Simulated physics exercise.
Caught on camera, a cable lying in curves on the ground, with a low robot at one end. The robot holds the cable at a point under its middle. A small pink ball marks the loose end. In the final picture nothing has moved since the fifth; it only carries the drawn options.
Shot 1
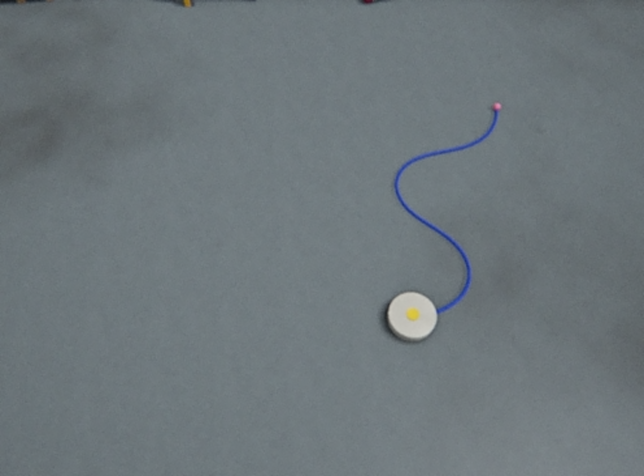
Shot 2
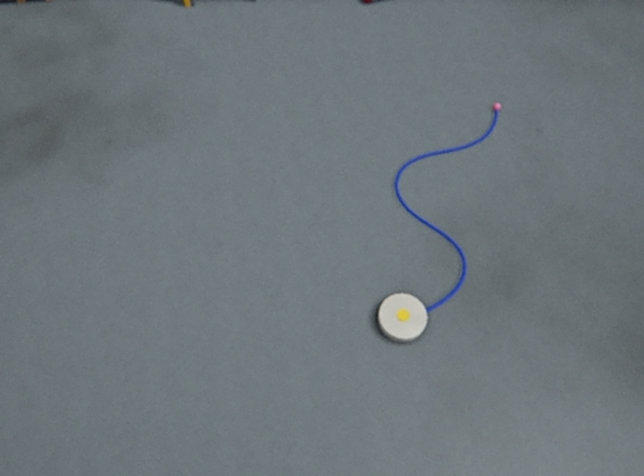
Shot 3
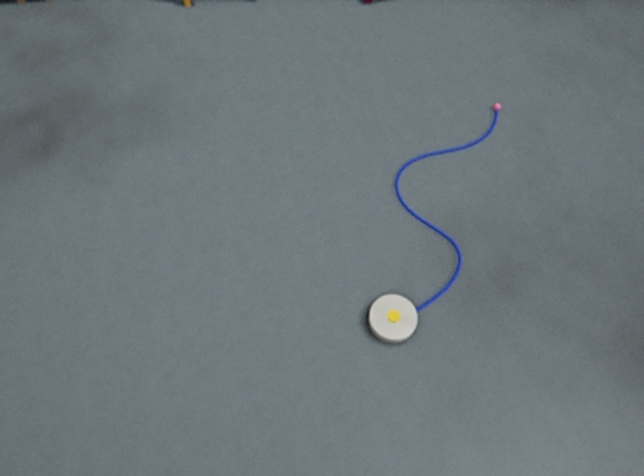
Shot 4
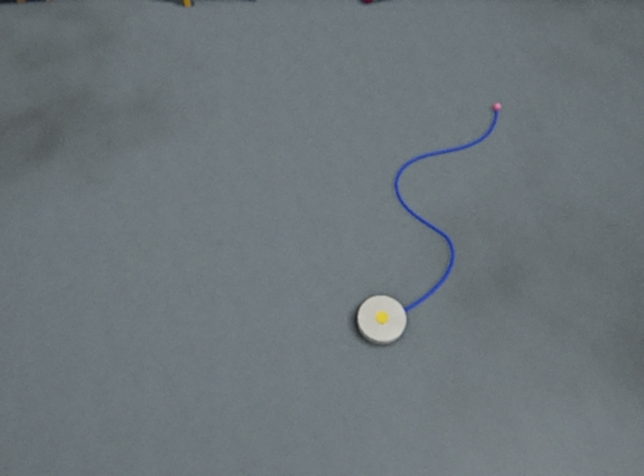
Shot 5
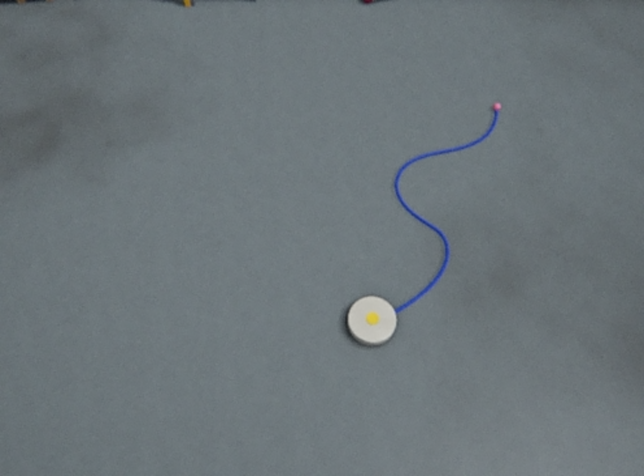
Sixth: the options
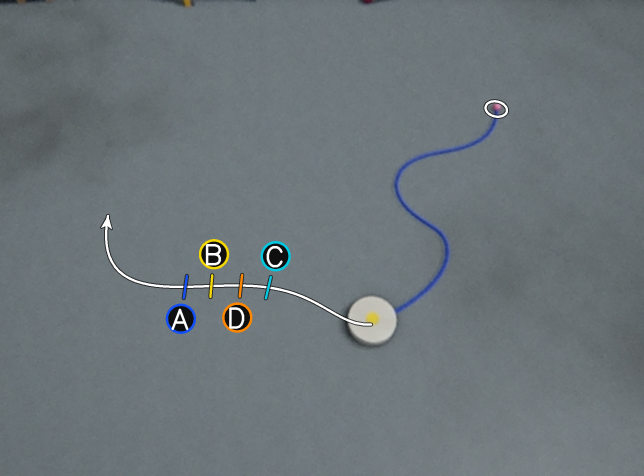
On a grey, faintly stained floor, a blue cable lies in loose curves between a small pink tip at the upper right and a low, round white robot with a yellow centre. The robot slides slowly a short way left, drawing the nearest bend leftward while the far end stays still.
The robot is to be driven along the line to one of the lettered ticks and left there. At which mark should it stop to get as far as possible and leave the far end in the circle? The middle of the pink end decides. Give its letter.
All is well up to B.
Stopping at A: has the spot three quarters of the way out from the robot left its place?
By then, yes.
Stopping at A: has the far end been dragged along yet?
Yes.
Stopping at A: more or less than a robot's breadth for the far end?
Less.
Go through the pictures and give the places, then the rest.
In the first picture, robot (412, 317); free end (497, 107).
In the second picture, robot (402, 318); free end (497, 107).
In the third picture, robot (393, 319); free end (497, 107).
In the fourth picture, robot (381, 320); free end (497, 107).
In the fifth picture, robot (372, 321); free end (497, 107).
On the copy, A at (185, 287); B at (211, 286); C at (268, 287); D at (241, 286); the ring at (496, 109); the route from (371, 324) via (208, 286) to (108, 216).
On B. First, robot (317, 300), middle of the cable (398, 194), free end (497, 107).
Then, robot (260, 283), middle of the cable (398, 194), free end (497, 107).
Finally, robot (210, 283), middle of the cable (385, 201), free end (497, 109); the free end is still in its ring.
By contrast, A drags the free end to (492, 119); C is safe but short; D is safe but short.
